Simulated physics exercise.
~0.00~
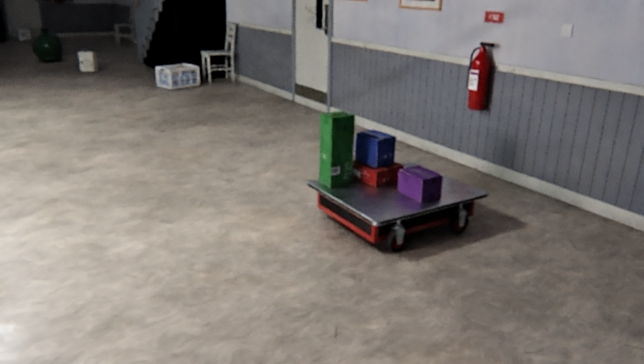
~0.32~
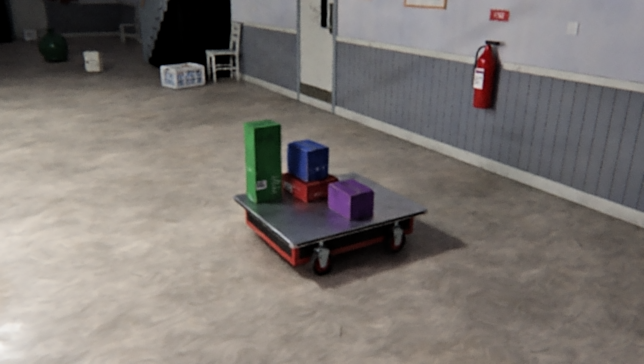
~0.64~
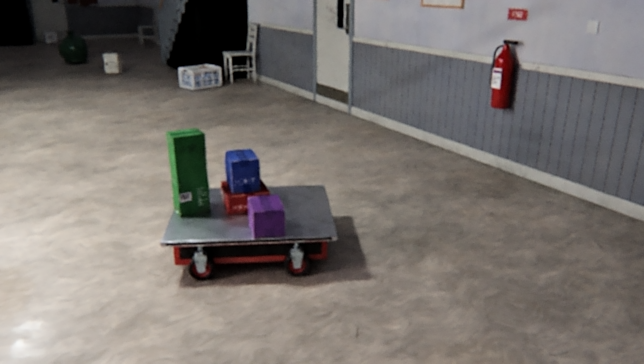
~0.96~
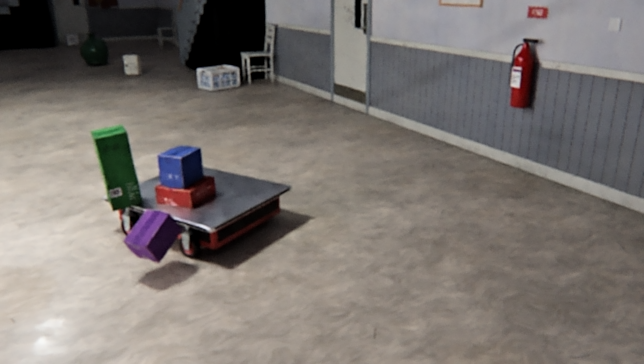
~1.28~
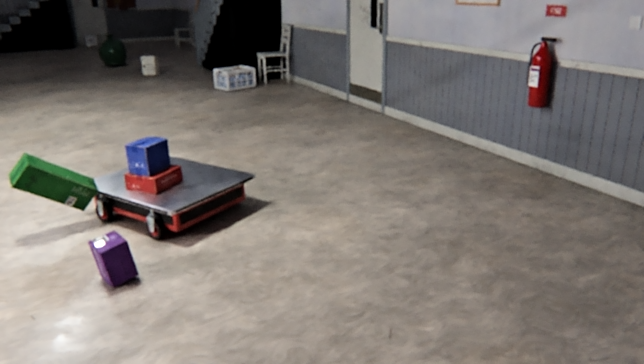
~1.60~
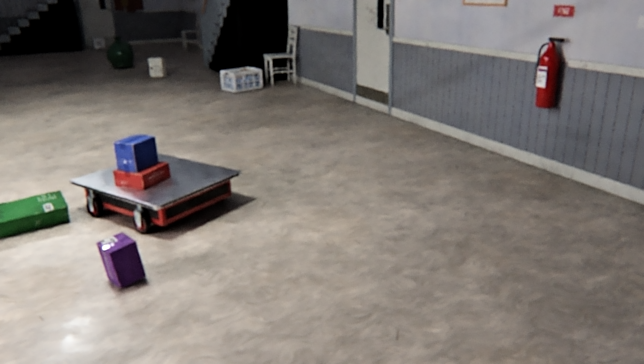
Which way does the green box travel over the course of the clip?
The green box moves to the left, riding on the cart before it tips off onto the floor.
